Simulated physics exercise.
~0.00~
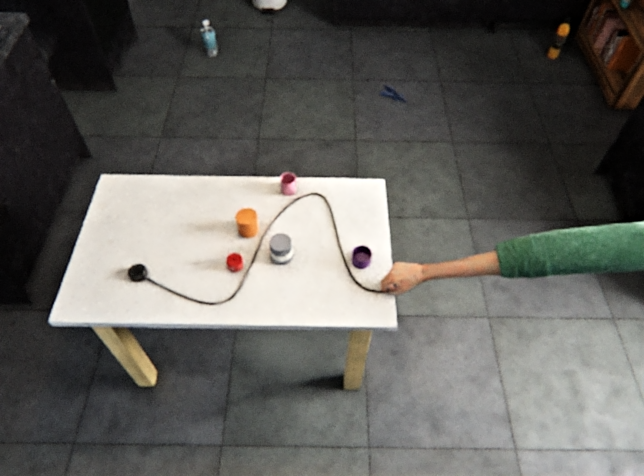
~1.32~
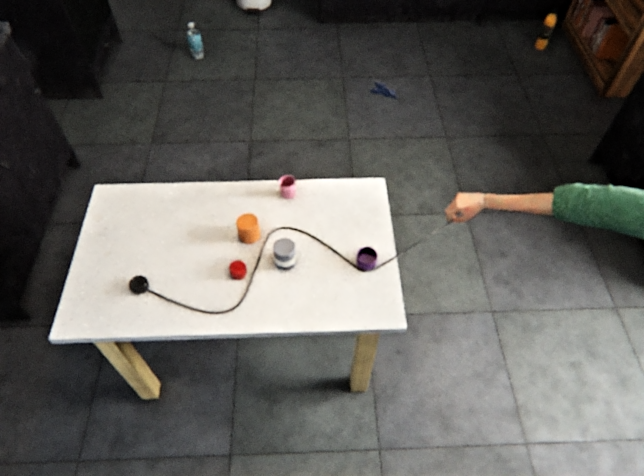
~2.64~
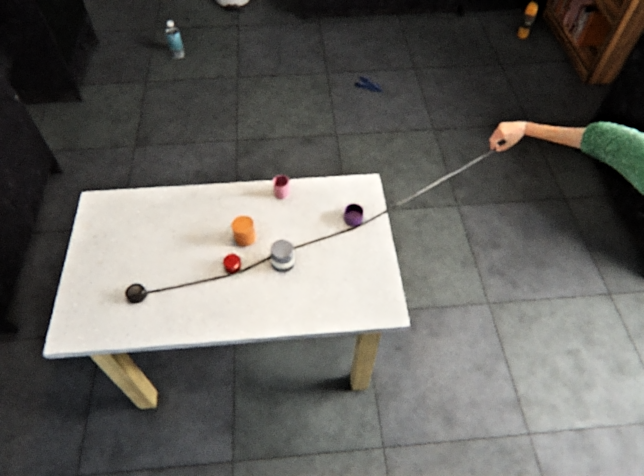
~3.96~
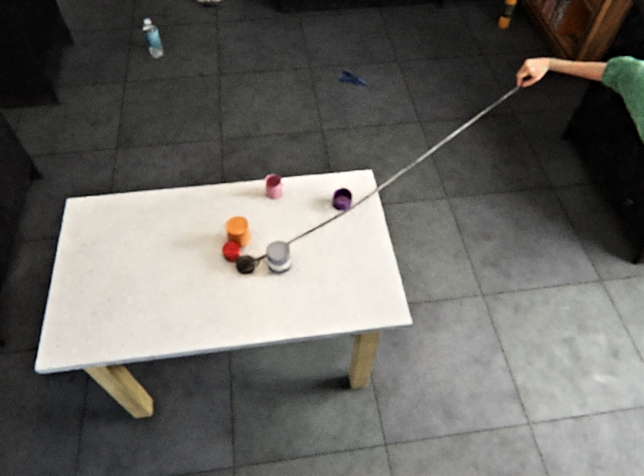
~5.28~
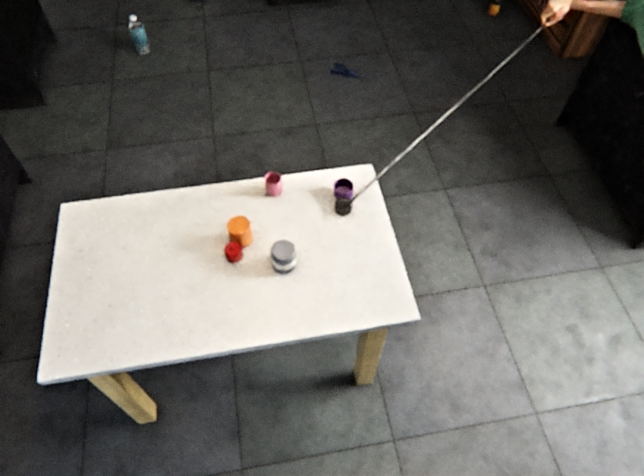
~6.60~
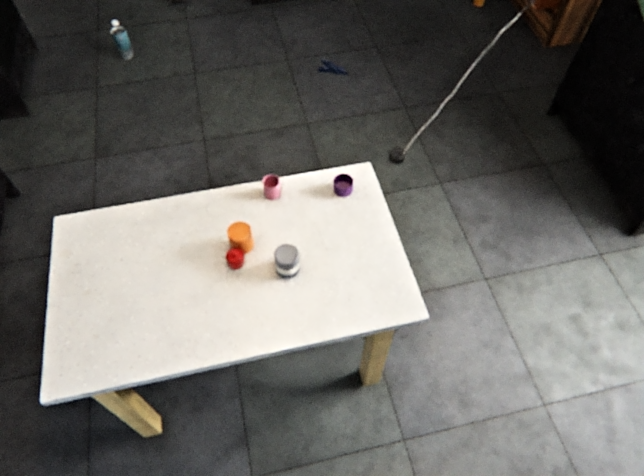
A hand pulls a black puck by its cord across the white table and off the edge.
